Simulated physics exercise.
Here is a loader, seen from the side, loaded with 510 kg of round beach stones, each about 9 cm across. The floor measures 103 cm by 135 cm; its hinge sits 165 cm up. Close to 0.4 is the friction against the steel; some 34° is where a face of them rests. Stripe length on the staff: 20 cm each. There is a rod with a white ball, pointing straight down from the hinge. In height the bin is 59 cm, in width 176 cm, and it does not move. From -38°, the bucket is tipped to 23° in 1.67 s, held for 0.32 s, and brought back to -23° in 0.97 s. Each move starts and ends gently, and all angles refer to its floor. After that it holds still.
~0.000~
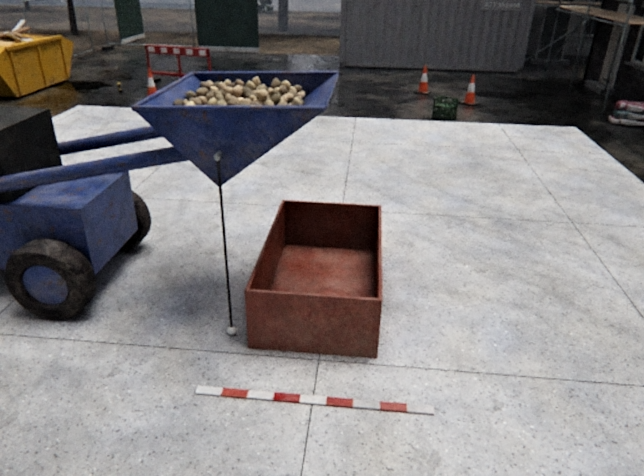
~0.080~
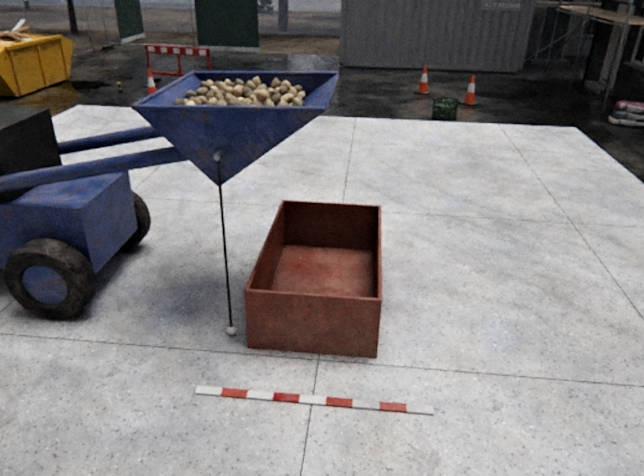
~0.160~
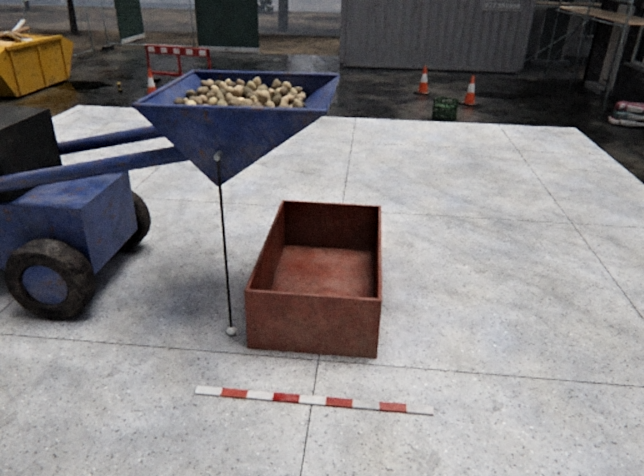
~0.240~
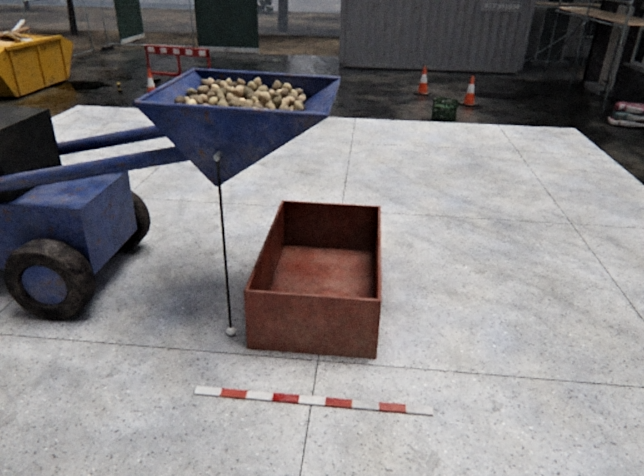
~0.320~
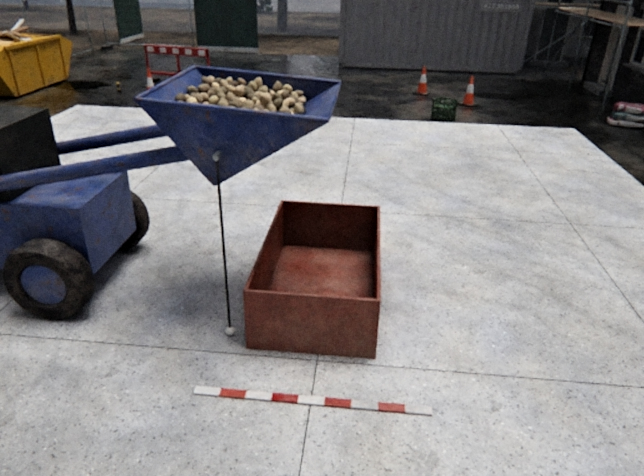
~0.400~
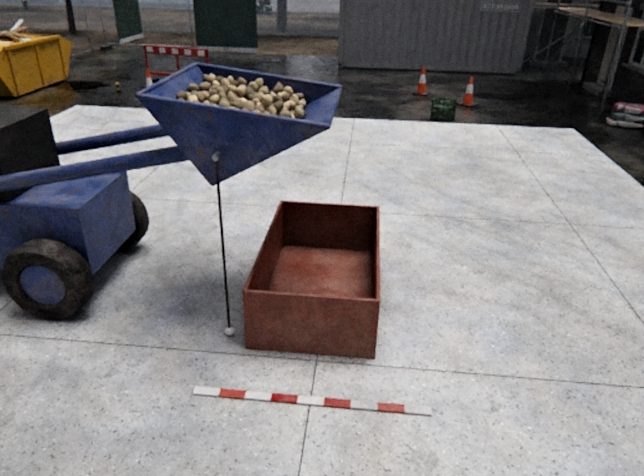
A blue bucket heaped with pale, rounded stones, held on the arms of a blue wheeled loader at left, hardly moves at first beside an open reddish-brown bin. It then tilts slowly and slightly, its right edge lowering and its left side rising, while the stones stay piled inside and the loader's wheels remain still.
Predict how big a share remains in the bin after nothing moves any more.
Some 45 per cent remains there.
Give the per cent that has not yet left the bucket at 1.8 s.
Near 80 in a hundred.
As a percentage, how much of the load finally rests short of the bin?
Near 0 in a hundred.
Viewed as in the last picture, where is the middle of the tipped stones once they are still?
I'd put it close to (368, 291).
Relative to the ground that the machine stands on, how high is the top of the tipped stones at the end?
Near 24 cm up from the ground.
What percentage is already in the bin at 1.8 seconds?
I'd say near 20 per cent at that time.
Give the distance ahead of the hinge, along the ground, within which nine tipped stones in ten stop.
About 220 cm.
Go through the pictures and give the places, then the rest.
In the first picture, the bucket is at -38°, its lip at (325, 108); the top of the load is at (258, 88).
In the second picture, the bucket is at -38°, its lip at (325, 109); the top of the load is at (250, 88); the stones move at 0.0 m/s on average.
In the third picture, lip at (326, 112), floor tilted -36°, highest stones at (249, 88); the stones move at 0.1 m/s on average.
In the fourth picture, the bucket is at -35°, its lip at (327, 116); the top of the load is at (229, 89); the stones move at 0.1 m/s on average.
In the fifth picture, lip at (328, 121), floor tilted -32°, highest stones at (219, 86); the stones move at 0.1 m/s on average.
In the sixth picture, the bucket is at -29°, its lip at (330, 127); the top of the load is at (216, 84); the stones move at 0.2 m/s on average.
After 1.2 s the floor is at 13°; 100 % in the bucket; the foremost stones are at (306, 158).
After 1.8 s the floor is at 23°; 80 % in the bucket, 20 % in the bin; the foremost stones are at (361, 237).
After 3.4 s the floor is at -23°; 19 % in the bucket, 43 % in the bin, 38 % beside or beyond the bin; the foremost stones are at (588, 323).
After 6.2 s the floor is at -23°; 19 % in the bucket, 43 % in the bin, 38 % beside or beyond the bin; the foremost stones are at (600, 324).
